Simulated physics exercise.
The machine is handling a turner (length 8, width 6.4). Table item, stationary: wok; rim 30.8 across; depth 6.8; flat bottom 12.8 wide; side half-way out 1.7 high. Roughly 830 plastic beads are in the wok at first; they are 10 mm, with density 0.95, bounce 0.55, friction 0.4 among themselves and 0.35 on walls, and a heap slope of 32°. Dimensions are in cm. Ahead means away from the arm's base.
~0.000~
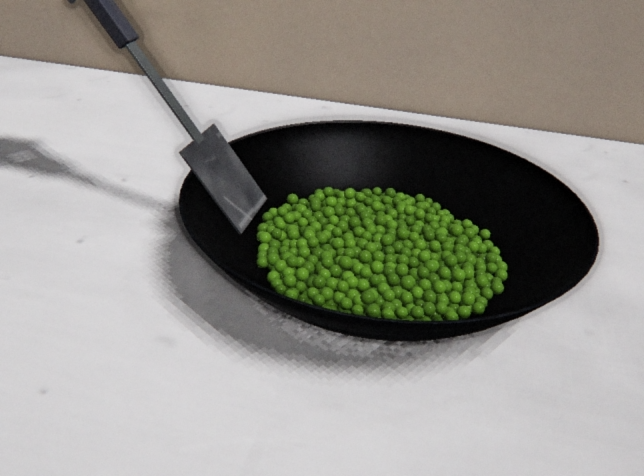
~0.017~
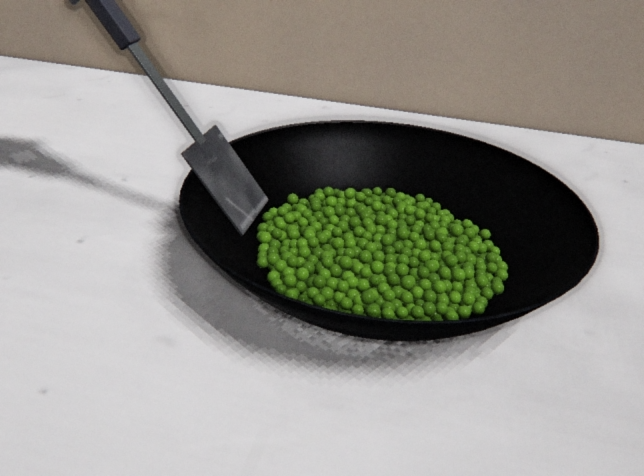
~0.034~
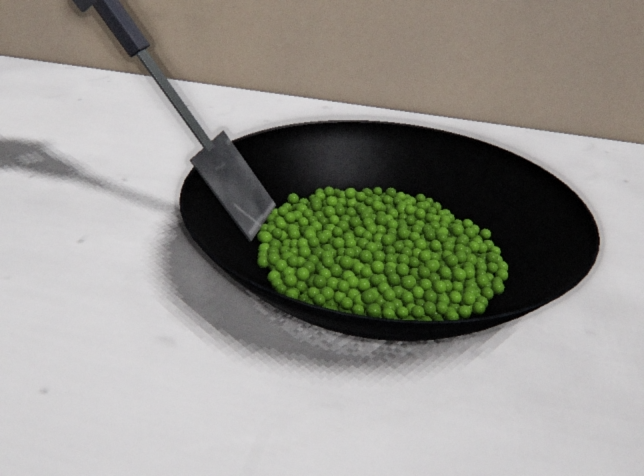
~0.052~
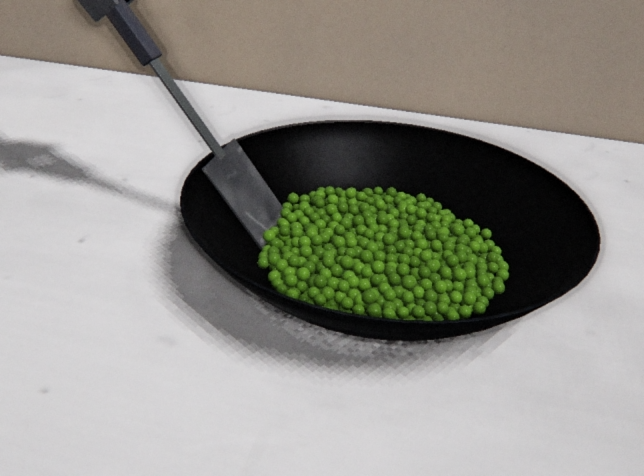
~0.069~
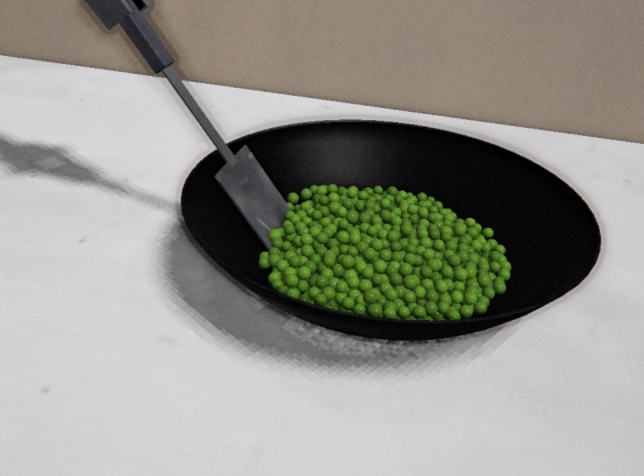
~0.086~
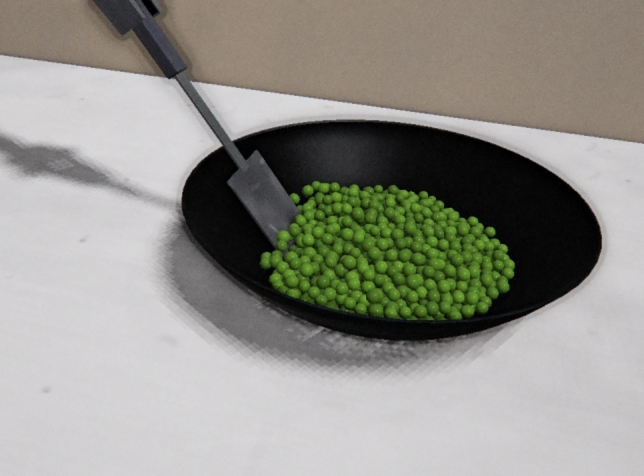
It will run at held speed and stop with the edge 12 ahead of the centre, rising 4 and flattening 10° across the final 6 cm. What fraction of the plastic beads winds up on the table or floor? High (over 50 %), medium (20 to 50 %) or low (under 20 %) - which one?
Low, under 20 %.
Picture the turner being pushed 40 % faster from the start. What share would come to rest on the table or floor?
20 per cent, roughly.
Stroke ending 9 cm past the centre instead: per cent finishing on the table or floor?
About 0 %.
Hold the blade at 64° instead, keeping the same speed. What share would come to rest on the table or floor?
It would be near 10 per cent.
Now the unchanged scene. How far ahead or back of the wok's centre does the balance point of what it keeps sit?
Offset: About 3.0 cm, ahead.
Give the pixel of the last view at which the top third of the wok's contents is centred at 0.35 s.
I'd put it somewhere near (492, 242).
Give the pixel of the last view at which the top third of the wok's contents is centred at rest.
(474, 267).
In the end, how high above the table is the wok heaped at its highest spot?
It reaches around 5.5 cm.
After 0.22 s, sloping 53°, highest piece 5 above the table; 826 in the wok.
After 0.35 s, sloping 51°, highest piece 6 above the table; 826 in the wok.
After 0.61 s, sloping 43°, highest piece 7 above the table; 720 in the wok, 85 on the table or floor, 21 on the blade or in flight.
After 1.66 s, sloping 43°, highest piece 6 above the table; 720 in the wok, 106 on the table or floor.
At rest, 720 in the wok, 106 on the table or floor. That is 13 % on the table or floor.
